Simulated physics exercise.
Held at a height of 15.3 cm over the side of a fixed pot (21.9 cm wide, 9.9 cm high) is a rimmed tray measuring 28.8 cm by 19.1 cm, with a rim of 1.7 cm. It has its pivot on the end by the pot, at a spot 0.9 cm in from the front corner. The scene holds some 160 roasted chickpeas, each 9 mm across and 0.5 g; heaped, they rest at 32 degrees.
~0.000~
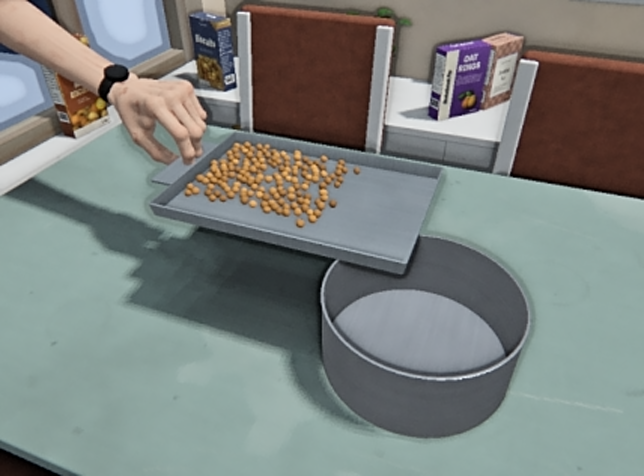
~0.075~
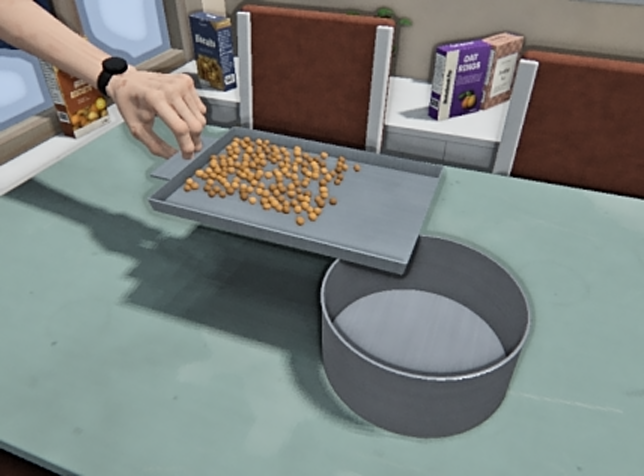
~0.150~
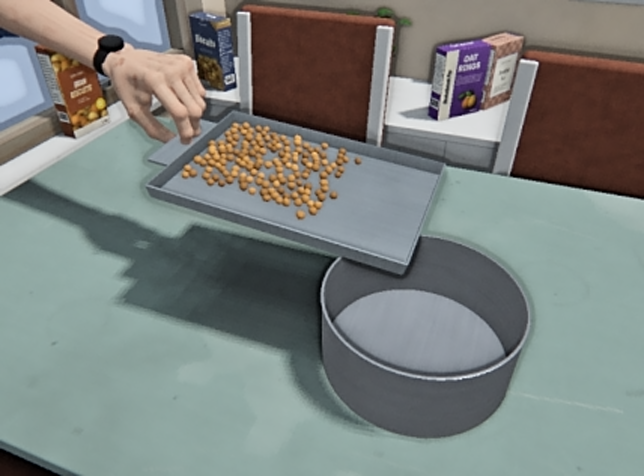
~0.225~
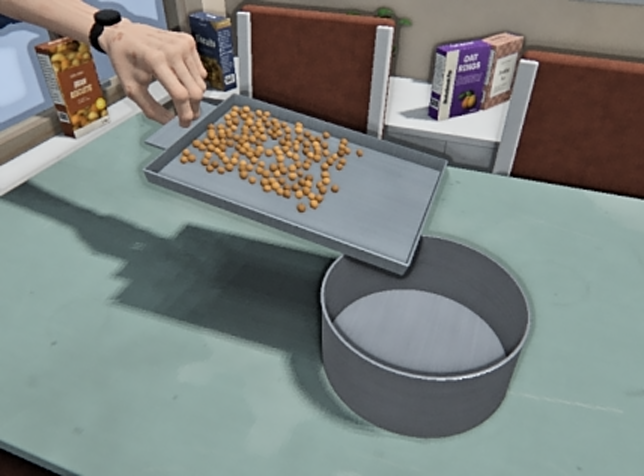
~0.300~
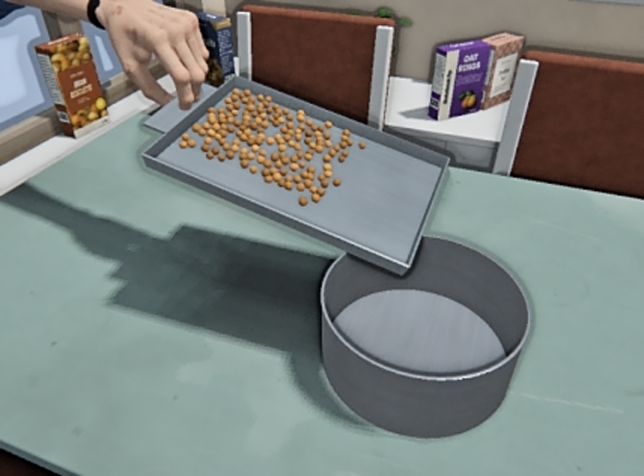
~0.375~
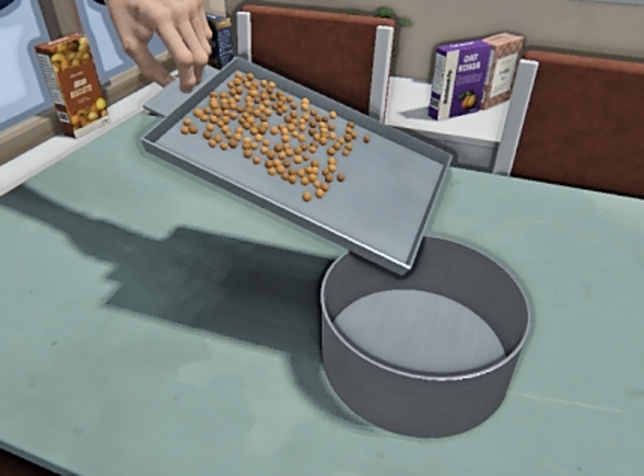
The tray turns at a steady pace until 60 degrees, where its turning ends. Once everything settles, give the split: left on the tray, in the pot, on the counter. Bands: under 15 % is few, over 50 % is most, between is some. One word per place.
Tray: Most, pot: Some, counter: Few.
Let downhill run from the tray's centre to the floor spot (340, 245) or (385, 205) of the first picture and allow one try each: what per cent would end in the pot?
First try: About 10 percent; second try: About 10 percent.
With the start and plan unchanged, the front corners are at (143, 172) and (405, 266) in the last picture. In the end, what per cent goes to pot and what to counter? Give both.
In the pot: 5 per cent; on the counter: 0 per cent.
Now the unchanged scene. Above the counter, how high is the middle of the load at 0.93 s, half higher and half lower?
I'd say near 18 cm.
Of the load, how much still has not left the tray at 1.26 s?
70%, roughly.
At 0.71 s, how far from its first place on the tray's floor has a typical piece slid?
12 cm.
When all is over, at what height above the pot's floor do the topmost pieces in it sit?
Roughly 1.0 cm up.
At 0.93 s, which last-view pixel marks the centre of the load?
Expected load position: Near (416, 227).
Then, at 0.71 s, tilt 39 degrees; the tray holds 100 %, the pot 0 %.
After 0.93 s, tilt 53 degrees; the tray holds 90 %, the pot 0 %.
Then, at 1.26 s, tilt 60 degrees; the tray holds 70 %, the pot 30 %.
In the end, at 1.7 s, tray 70 %, pot 30 %, counter 0 %.
